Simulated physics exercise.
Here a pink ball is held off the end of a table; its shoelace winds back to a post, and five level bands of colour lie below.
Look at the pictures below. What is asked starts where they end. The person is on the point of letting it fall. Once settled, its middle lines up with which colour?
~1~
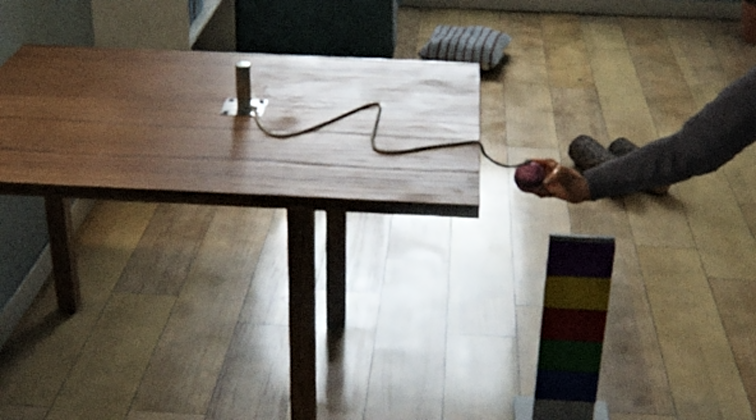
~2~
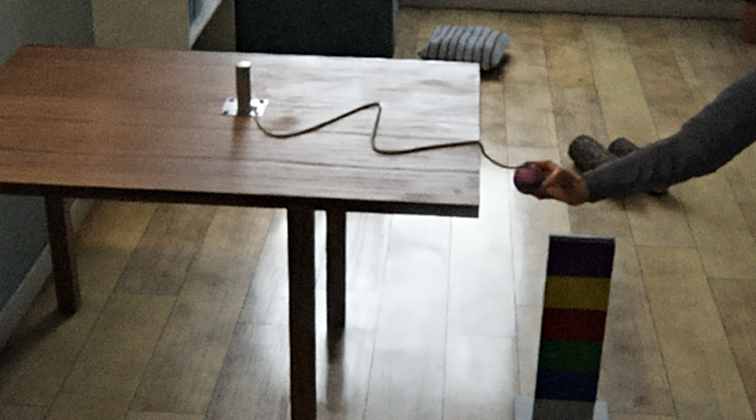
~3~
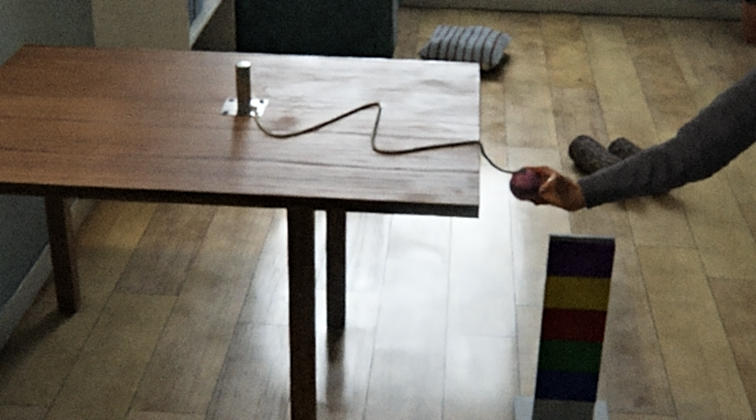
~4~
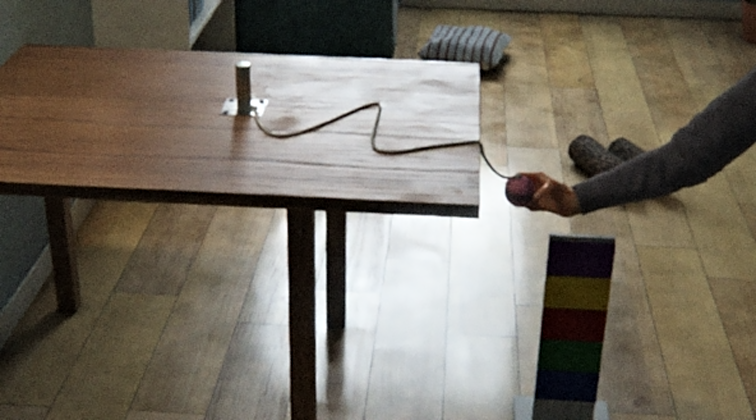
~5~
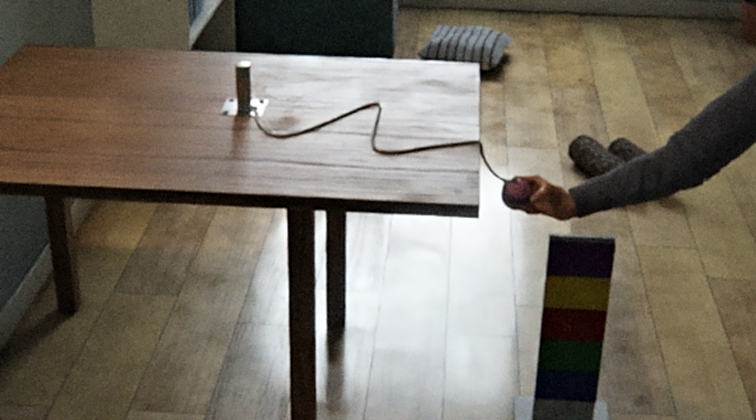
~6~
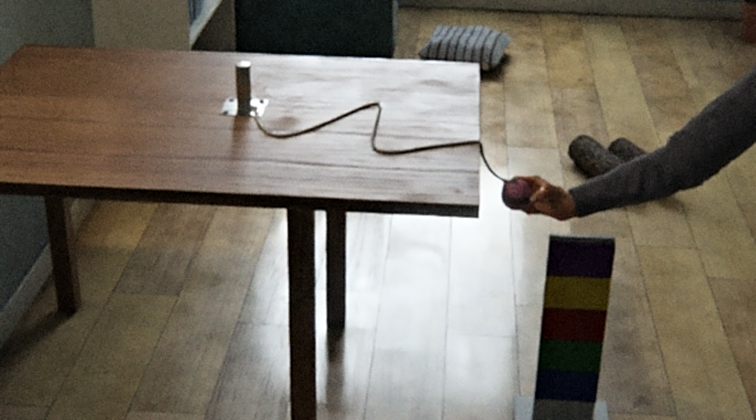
It lines up with the blue band.
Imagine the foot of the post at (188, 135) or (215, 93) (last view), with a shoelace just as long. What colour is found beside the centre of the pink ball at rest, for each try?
First case: Green. Second case: Green.
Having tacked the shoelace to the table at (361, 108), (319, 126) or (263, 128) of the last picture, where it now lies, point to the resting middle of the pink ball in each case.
Respectively (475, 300), (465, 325) and (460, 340).
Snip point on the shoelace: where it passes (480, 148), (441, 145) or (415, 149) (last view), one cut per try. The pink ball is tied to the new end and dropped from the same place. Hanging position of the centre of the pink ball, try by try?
First try near (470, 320), second near (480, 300), third near (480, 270).
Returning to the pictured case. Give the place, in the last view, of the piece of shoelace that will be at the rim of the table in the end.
That spot is near (380, 112).
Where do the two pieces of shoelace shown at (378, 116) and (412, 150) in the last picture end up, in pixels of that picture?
Well, the first one sits at (480, 150), and the second one sits at (471, 256).
Soon after, ball near (470, 347); level with green.
Then, ball near (458, 364); level with blue.
At rest, ball near (458, 371); level with blue. At blue.
